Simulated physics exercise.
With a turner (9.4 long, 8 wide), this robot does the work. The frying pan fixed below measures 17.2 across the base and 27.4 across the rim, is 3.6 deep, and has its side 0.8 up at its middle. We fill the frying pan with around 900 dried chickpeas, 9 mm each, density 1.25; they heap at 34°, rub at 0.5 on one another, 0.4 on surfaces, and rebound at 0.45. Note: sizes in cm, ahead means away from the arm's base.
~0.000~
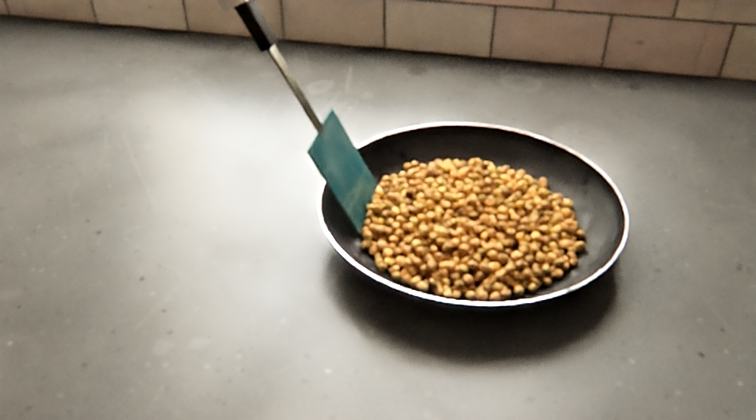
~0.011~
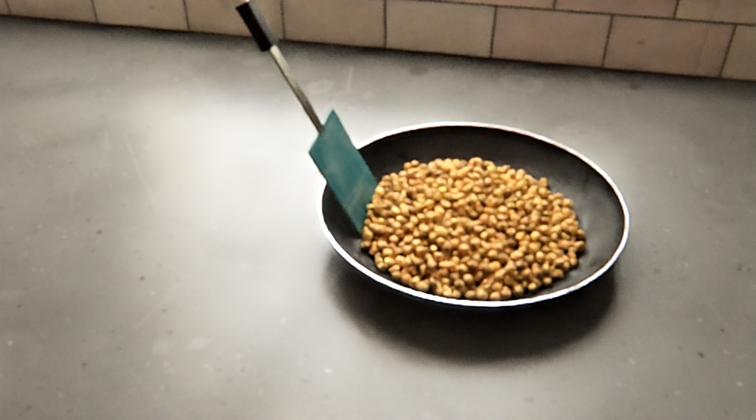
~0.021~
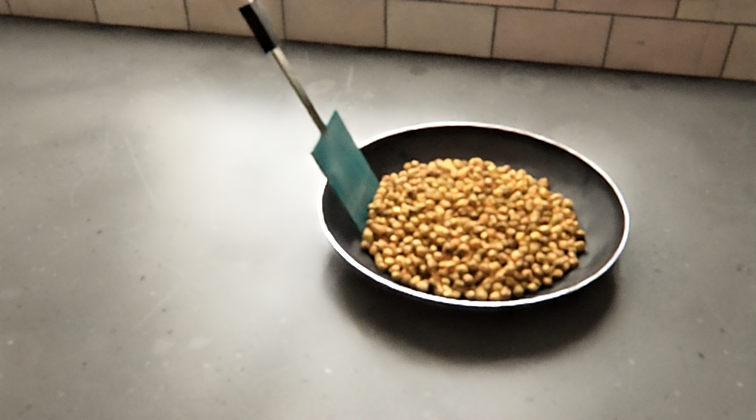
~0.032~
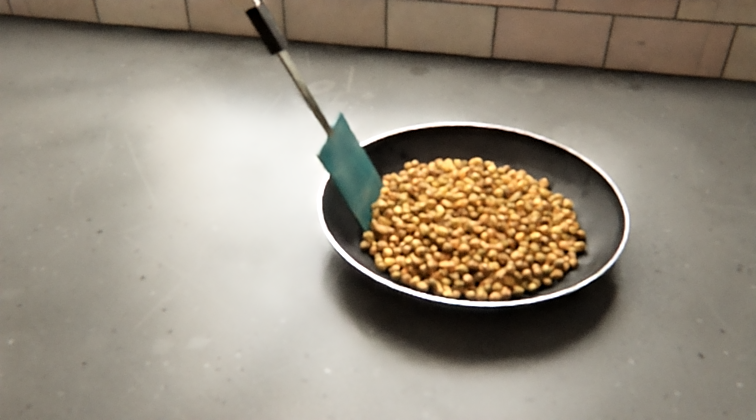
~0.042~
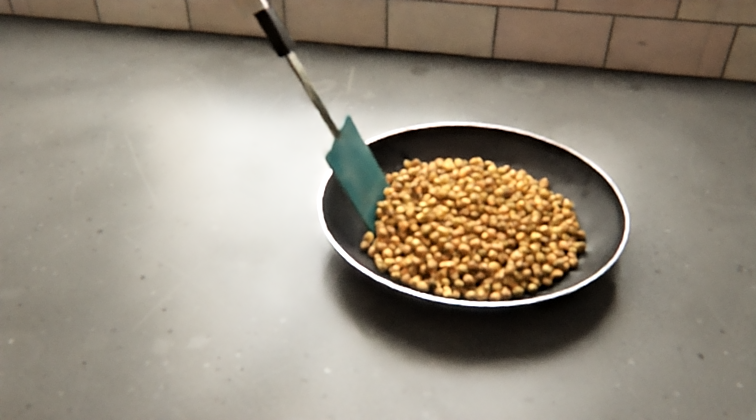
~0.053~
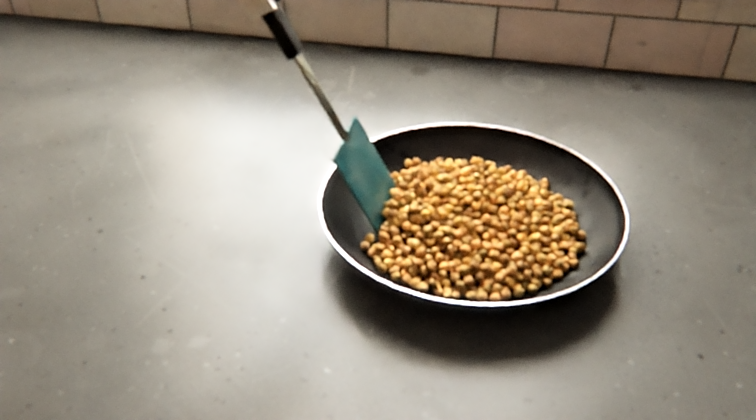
To begin with, a teal turner leans into the left side of a dark frying pan heaped with dried chickpeas on a grey counter. The turner then slides slowly a short way to the right, nudging the chickpeas at the heap's left edge, while the pan stays still.
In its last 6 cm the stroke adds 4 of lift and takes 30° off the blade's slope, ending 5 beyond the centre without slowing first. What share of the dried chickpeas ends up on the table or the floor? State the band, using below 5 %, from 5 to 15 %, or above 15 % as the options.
It falls below 5 %.
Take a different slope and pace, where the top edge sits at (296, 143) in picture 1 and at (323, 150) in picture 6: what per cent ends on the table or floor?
Off the vessel, on the table or floor: Some 0 percent.
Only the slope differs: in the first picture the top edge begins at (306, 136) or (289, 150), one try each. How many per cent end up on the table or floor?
First try around 0 percent, second around 0 percent.
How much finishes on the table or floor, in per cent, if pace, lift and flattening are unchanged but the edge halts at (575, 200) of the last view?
I'd put it near 5 per cent.
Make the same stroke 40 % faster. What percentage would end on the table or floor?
It would be roughly 5 percent.
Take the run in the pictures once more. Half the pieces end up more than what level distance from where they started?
The value is roughly 3 cm.
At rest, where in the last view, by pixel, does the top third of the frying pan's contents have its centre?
The centre sits at about (557, 224).
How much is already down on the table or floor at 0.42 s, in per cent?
I'd say close to 0 in a hundred.
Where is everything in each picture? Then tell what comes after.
The first picture shows turner top edge at (320, 129), sloping 62°; upper third of the load around (466, 213), from x 365 to 580, top at y 160; 900 in the frying pan.
The second picture shows turner top edge at (320, 129), sloping 62°; upper third of the load around (466, 213), from x 365 to 580, top at y 160.
The third picture shows turner top edge at (323, 130), sloping 62°; upper third of the load around (466, 213), from x 365 to 580, top at y 165.
The fourth picture shows turner top edge at (329, 132), sloping 62°; upper third of the load around (464, 213), from x 365 to 580, top at y 165.
The fifth picture shows turner top edge at (337, 134), sloping 62°; upper third of the load around (460, 212), from x 365 to 580, top at y 160.
The sixth picture shows turner top edge at (345, 136), sloping 62°; upper third of the load around (459, 210), from x 360 to 580, top at y 160; 900 in the frying pan.
After 0.12 s, sloping 62°, highest piece 12 above the table; 899 in the frying pan, 1 on the blade or in flight.
After 0.18 s, sloping 50°, highest piece 16 above the table; 899 in the frying pan, 1 on the blade or in flight.
After 0.42 s, sloping 32°, highest piece 4 above the table; 896 in the frying pan, 4 on the table or floor.
After 1.47 s, sloping 32°, highest piece 4 above the table; 895 in the frying pan, 5 on the table or floor.
At rest, 895 in the frying pan, 5 on the table or floor. That is 1 % on the table or floor.
